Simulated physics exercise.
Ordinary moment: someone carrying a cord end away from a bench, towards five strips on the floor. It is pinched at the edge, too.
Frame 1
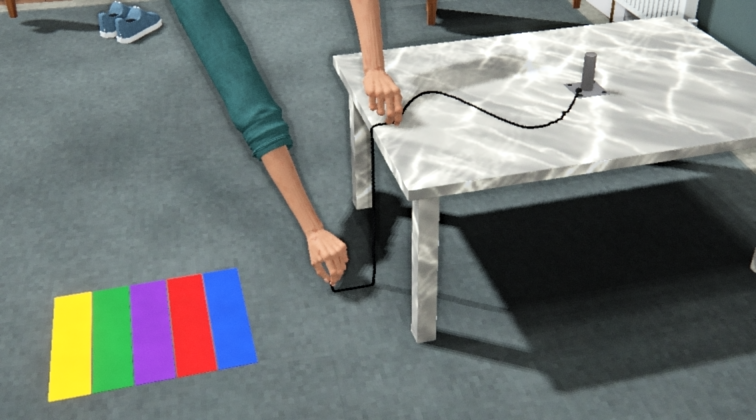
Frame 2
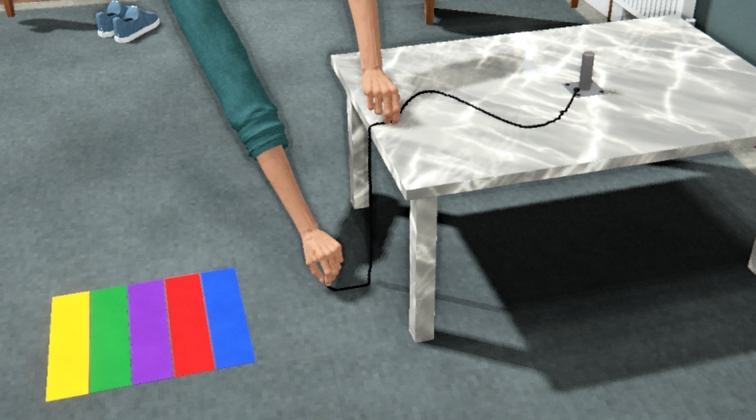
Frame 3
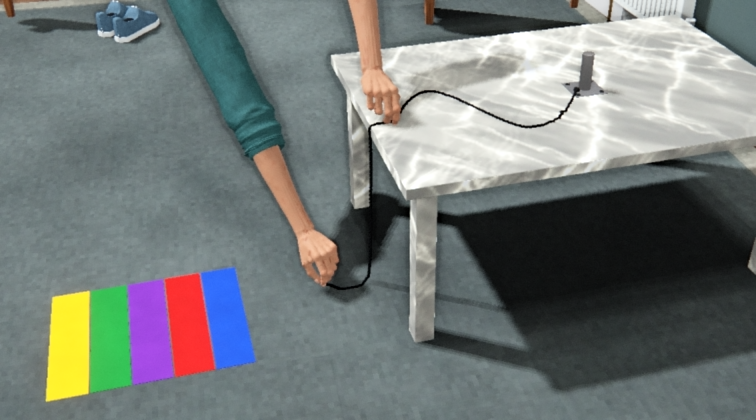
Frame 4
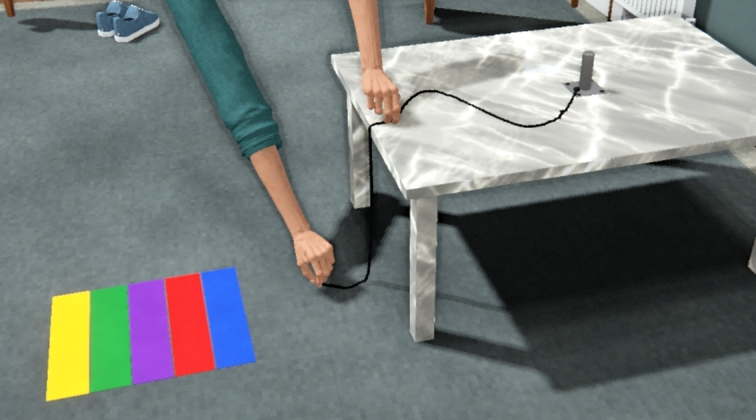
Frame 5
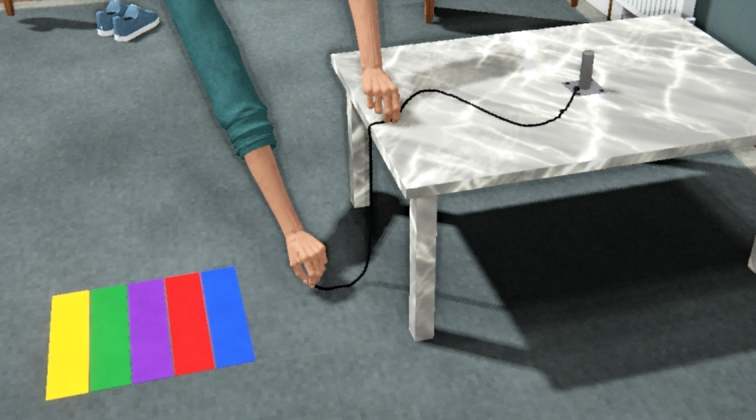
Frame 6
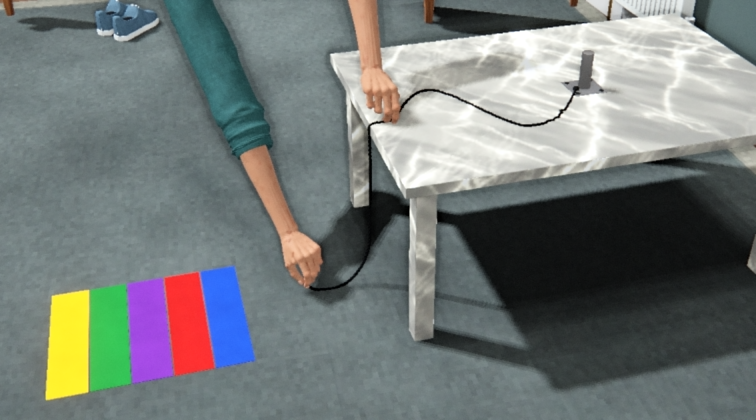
A hand low near the floor slowly drew the end of a black cord a short way left, toward five coloured strips, while another hand pinched the cord at the marble-patterned table's edge.
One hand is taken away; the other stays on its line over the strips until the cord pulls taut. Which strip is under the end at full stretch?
The yellow strip.
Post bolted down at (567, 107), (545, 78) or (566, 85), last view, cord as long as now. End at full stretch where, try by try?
The three places are (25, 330), (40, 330) and (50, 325), in that order.
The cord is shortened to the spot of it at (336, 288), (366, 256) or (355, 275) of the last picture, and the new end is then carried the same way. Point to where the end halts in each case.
Approximate pixels, cut by cut: (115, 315); (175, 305); (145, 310).
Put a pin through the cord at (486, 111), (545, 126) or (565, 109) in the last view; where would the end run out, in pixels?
Estimated pixels in sequence: (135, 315), (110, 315) and (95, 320).
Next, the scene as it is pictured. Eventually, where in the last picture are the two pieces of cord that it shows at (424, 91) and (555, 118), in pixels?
End points: Roughly (356, 137); roughly (508, 100).
Early on, end near (140, 312); over purple.
Midway, end near (94, 320); over green.
At the end of the slack, end near (67, 324); over yellow. It gets as far as the yellow strip.
